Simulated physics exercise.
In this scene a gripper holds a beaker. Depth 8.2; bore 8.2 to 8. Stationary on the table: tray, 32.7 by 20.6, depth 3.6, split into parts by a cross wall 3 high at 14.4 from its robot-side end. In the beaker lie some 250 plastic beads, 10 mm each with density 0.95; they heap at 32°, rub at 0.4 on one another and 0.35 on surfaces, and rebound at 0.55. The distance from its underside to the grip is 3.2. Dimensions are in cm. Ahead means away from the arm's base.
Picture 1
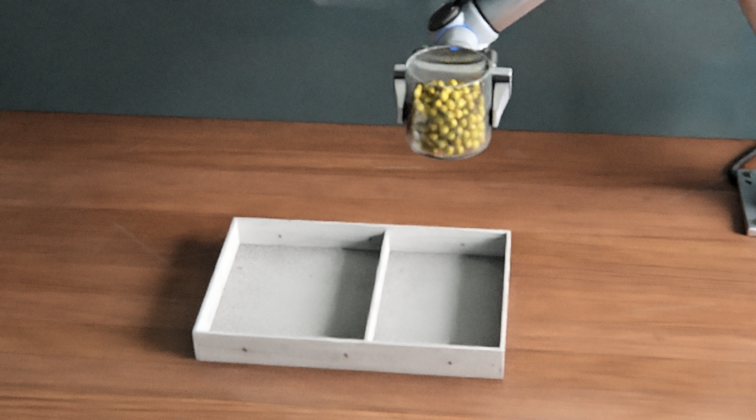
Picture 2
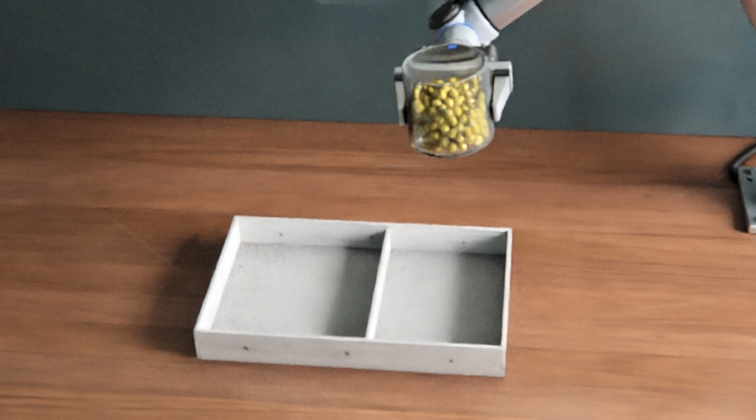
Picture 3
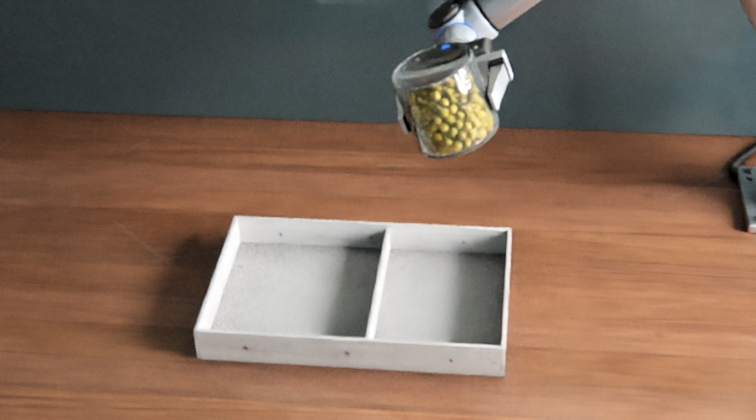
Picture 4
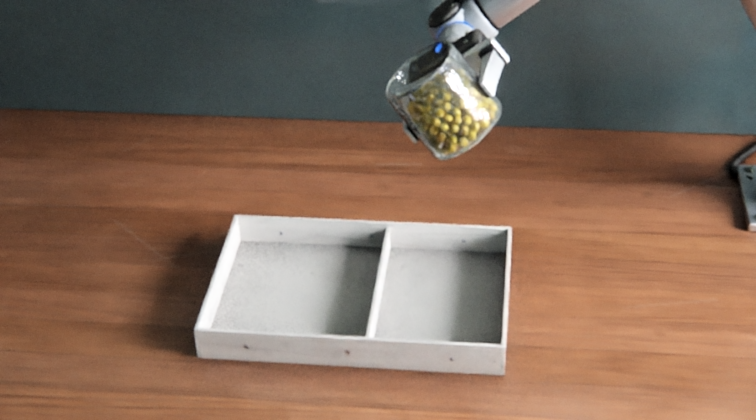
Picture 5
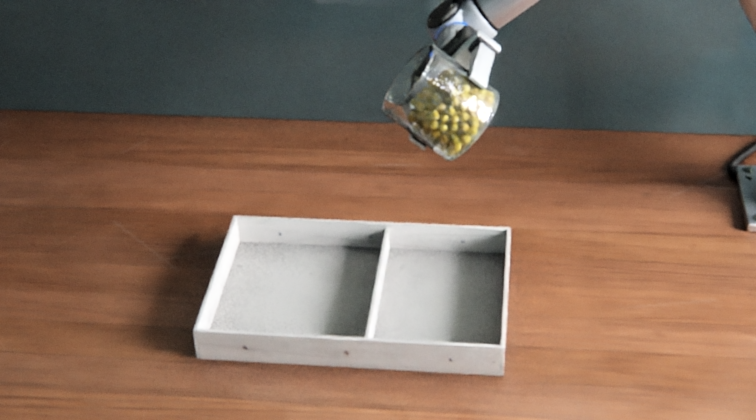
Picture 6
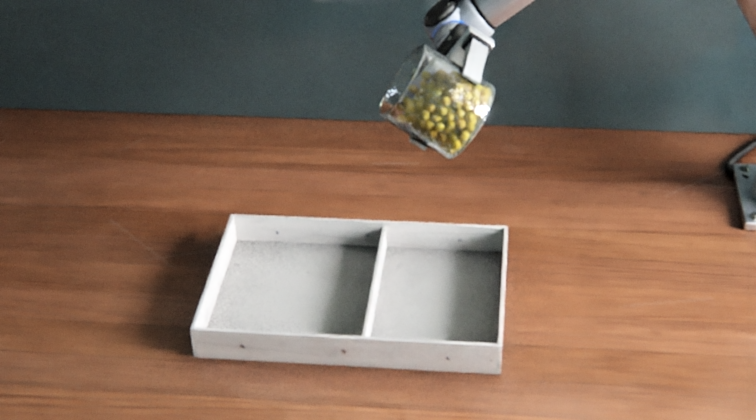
A robot arm held a clear beaker of yellow beads above a wooden table and gradually tilted it to the left, while a pale, empty tray with two compartments sat still below.
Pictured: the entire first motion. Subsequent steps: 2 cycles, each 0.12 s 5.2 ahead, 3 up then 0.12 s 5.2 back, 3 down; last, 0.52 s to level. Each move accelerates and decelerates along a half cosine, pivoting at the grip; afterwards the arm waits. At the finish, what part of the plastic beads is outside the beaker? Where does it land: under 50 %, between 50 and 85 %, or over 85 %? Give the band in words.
It falls in the band between 50 and 85 %.
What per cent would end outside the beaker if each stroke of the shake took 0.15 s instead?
Roughly 40 percent would.
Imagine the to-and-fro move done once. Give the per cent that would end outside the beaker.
Then roughly 45 percent.
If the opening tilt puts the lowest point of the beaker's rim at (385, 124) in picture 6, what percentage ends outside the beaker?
I'd put it at roughly 100 %.
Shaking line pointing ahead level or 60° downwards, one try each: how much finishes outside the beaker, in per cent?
Try one gives about 35 in a hundred, try two about 5 in a hundred.
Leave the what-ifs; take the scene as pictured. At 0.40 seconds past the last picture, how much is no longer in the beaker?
I'd put it at some 45 per cent at that point.
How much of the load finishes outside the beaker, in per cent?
Close to 65 in a hundred.
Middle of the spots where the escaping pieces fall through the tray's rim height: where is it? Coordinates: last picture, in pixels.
Roughly at (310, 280).
Then, 0.40 s after the last picture, tilted 56° forward, highest piece 33 above the table; 141 in the beaker, 92 in the far-side part, 8 in the robot-side part, 1 on the table or floor, 10 in flight or on a rim.
Then, 0.80 s after the last picture, tilted 18° forward, highest piece 30 above the table; 132 in the far-side part, 88 in the beaker, 14 in the robot-side part, 8 on the table or floor, 10 in flight or on a rim.
Then, 1.20 s after the last picture, level, highest piece 27 above the table; 135 in the far-side part, 88 in the beaker, 18 in the robot-side part, 11 on the table or floor.
Then, 2.25 s after the last picture, level, highest piece 27 above the table; 135 in the far-side part, 88 in the beaker, 18 in the robot-side part, 11 on the table or floor.
Final count, 135 in the far-side part, 88 in the beaker, 18 in the robot-side part, 11 on the table or floor. That is 65 % outside the beaker.
